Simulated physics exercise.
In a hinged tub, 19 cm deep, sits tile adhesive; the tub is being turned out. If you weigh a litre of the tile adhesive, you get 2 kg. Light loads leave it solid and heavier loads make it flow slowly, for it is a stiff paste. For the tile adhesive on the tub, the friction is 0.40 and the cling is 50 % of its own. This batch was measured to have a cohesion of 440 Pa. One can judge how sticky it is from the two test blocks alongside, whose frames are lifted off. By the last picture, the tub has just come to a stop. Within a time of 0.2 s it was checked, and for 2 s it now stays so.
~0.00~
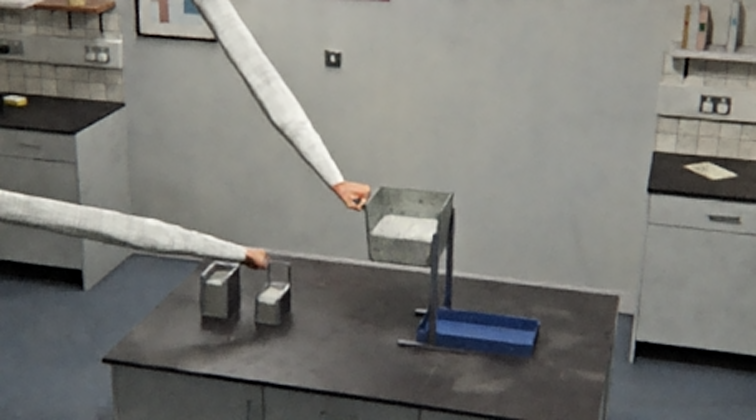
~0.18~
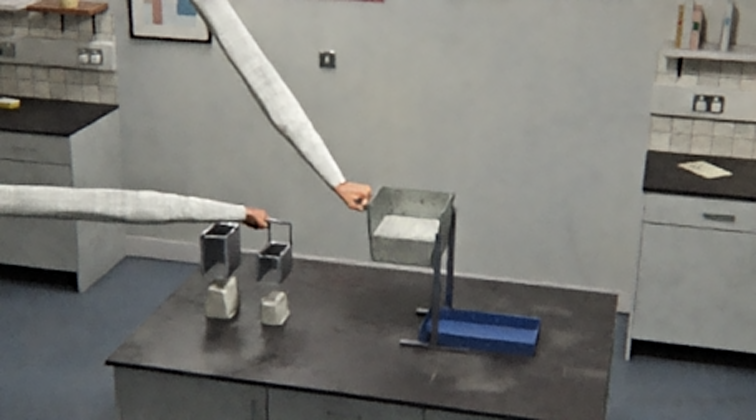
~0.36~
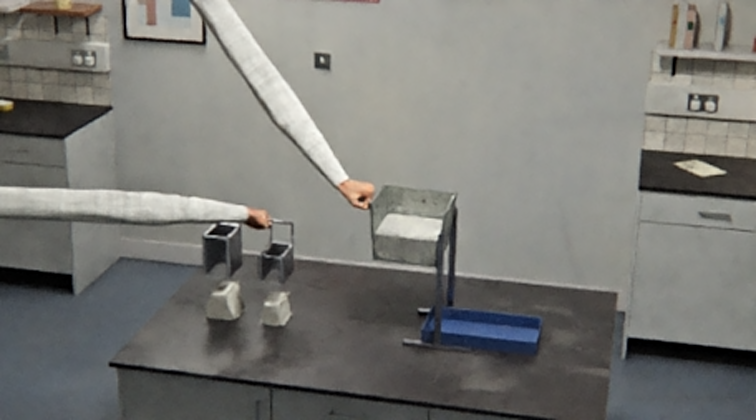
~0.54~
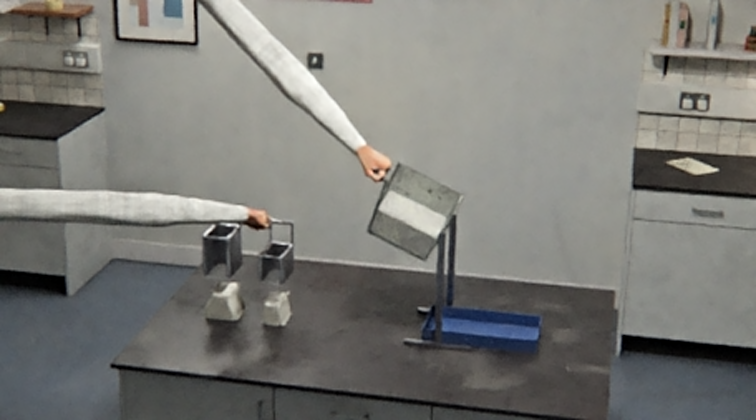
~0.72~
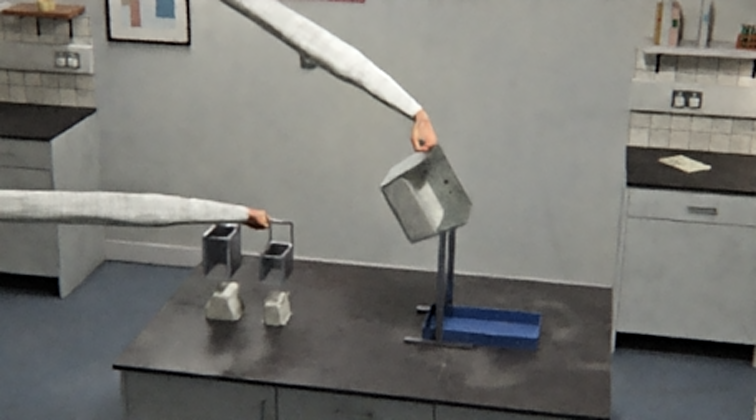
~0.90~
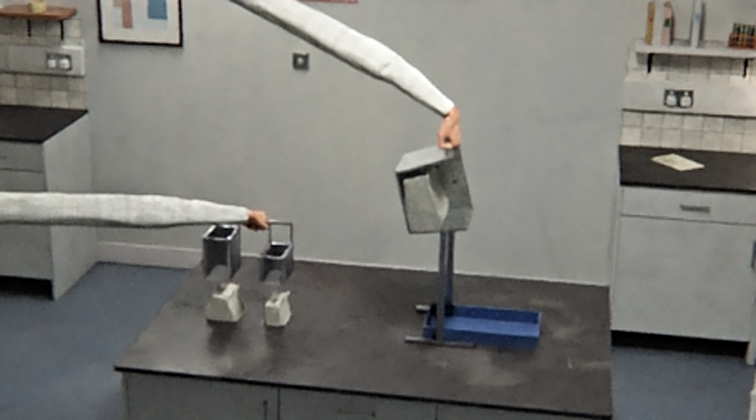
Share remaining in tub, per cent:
Near 100 percent.
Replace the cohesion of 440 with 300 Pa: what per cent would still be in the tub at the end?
The share would be near 100 %.
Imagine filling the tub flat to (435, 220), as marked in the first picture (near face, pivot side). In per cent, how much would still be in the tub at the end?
Result: Approx. 65 % remaining in tub.
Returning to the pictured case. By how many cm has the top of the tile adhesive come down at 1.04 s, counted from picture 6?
About 4 cm.
After 1.04 s, the tub is at 76 degrees and holds 100 %.
After 1.21 s, the tub is at 76 degrees and holds 100 %.
After 1.38 s, the tub is at 76 degrees and holds 100 %.
After 1.55 s, the tub is at 76 degrees and holds 100 %.
After 2.90 s, the tub is at 76 degrees and holds 100 %.
